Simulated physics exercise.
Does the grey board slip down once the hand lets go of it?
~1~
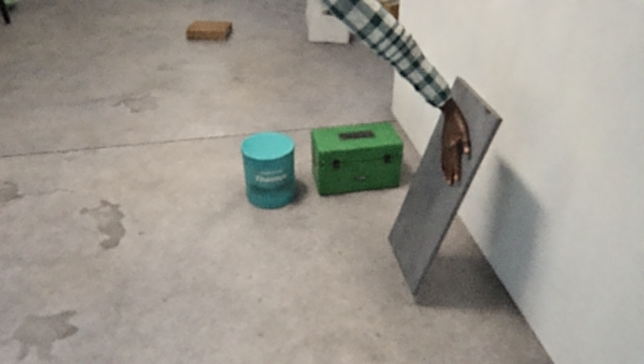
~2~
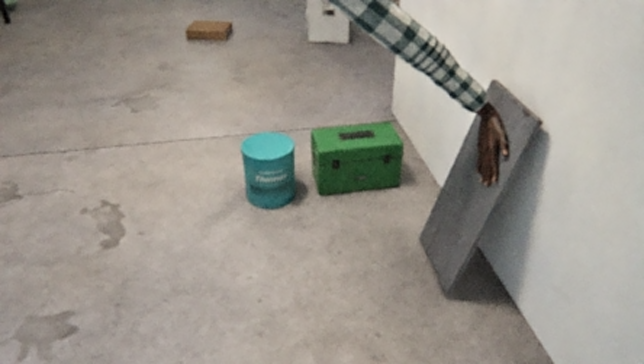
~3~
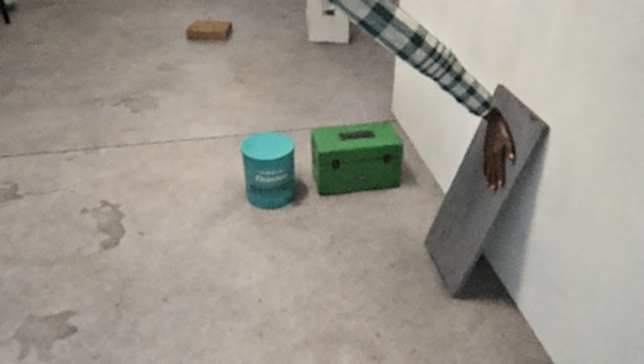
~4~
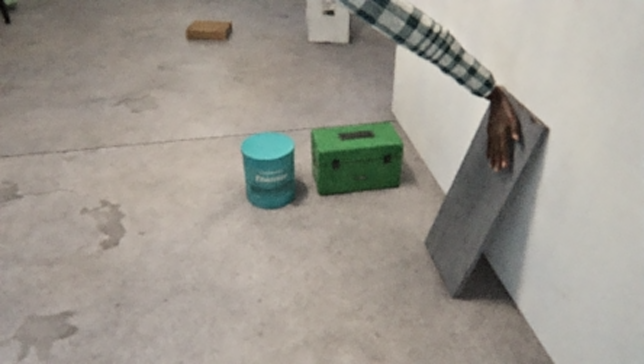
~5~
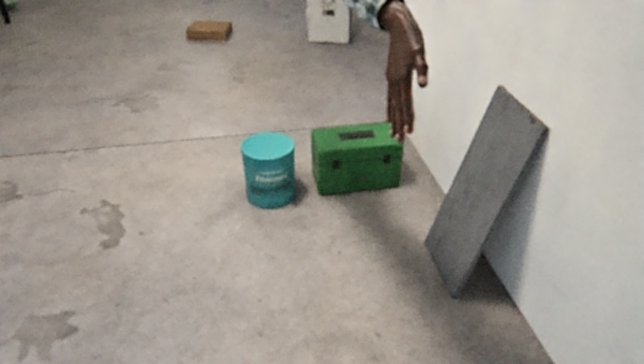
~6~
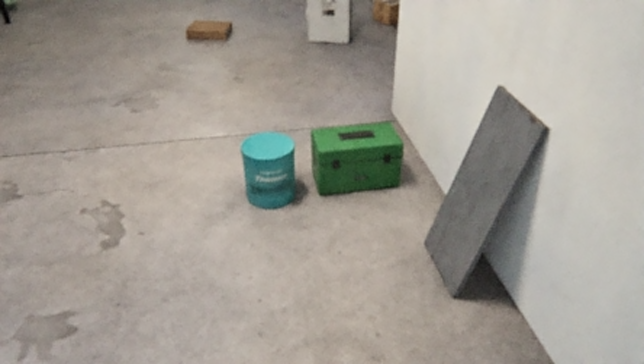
No, the grey board stays leaning against the wall after the hand lets go and draws away.
On a concrete floor, a hand leaning a grey board against a white wall, letting go and withdrawing as the board stays up.
